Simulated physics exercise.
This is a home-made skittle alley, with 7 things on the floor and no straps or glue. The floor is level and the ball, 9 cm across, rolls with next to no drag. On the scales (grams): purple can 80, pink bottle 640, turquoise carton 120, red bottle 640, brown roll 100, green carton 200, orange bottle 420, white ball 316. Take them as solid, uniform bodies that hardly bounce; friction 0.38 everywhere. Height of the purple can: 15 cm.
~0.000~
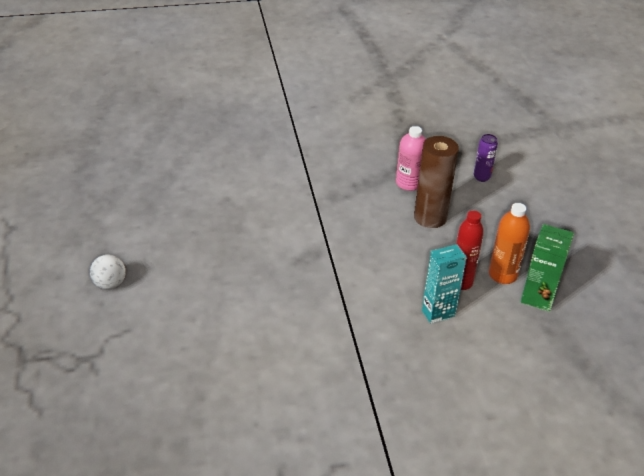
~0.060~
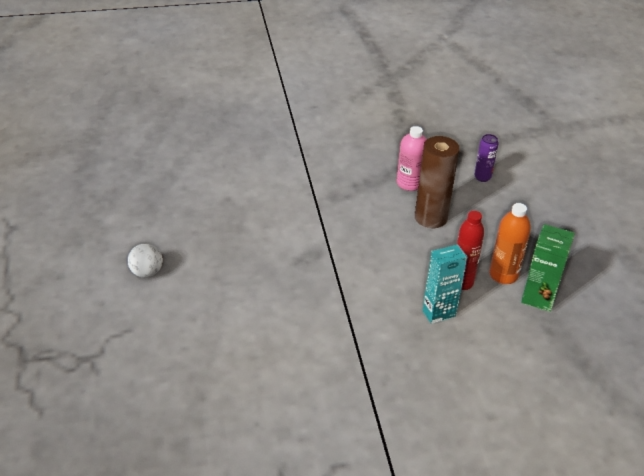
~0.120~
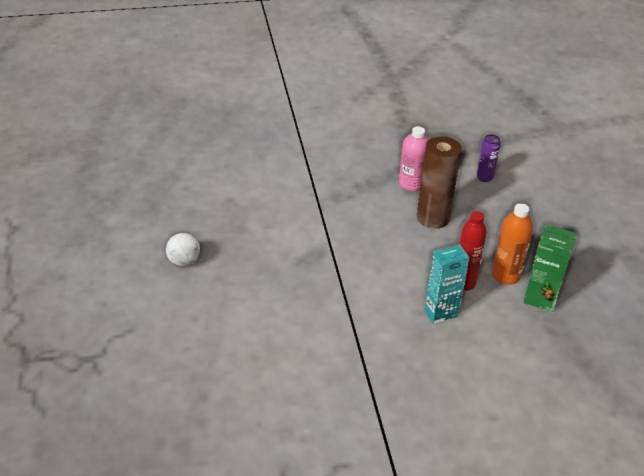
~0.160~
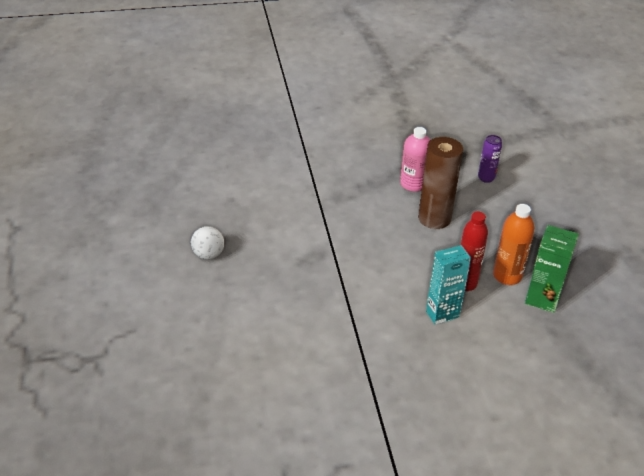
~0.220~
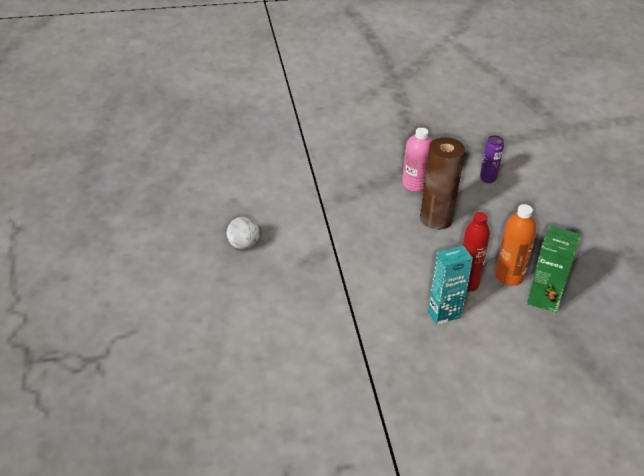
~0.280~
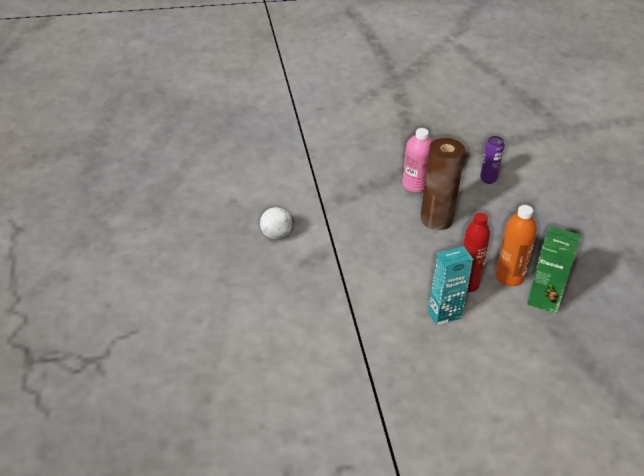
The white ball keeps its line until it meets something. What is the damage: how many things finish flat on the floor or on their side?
Things lost: Zero.
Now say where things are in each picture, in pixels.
Ball has run 0 cm; white ball (108, 272); purple can (486, 159); pink bottle (412, 157), in the first picture.
Ball has run 10 cm; white ball (145, 261); brown roll (436, 183), in the second picture.
Ball has run 20 cm; white ball (183, 250); orange bottle (514, 243), in the third picture.
Ball has run 27 cm; white ball (207, 243); red bottle (472, 251), in the fourth picture.
Ball has run 37 cm; white ball (243, 233); green carton (553, 270), in the fifth picture.
Ball has run 47 cm; white ball (276, 223); purple can (492, 161); pink bottle (419, 159), in the sixth picture.
After 0.58 s, ball has run 91 cm; white ball near (410, 184); pink bottle slid 2 cm near (424, 156).
After 1.38 s, ball has run 130 cm; white ball near (553, 194); pink bottle slid 3 cm near (425, 156).
After 2.28 s, ball has run 176 cm; pink bottle slid 3 cm near (425, 156).
By the end (2.8 s), all 7 in place, give or take 8 cm. Seen from the same camera at the end, purple can near (492, 161), pink bottle near (425, 156).
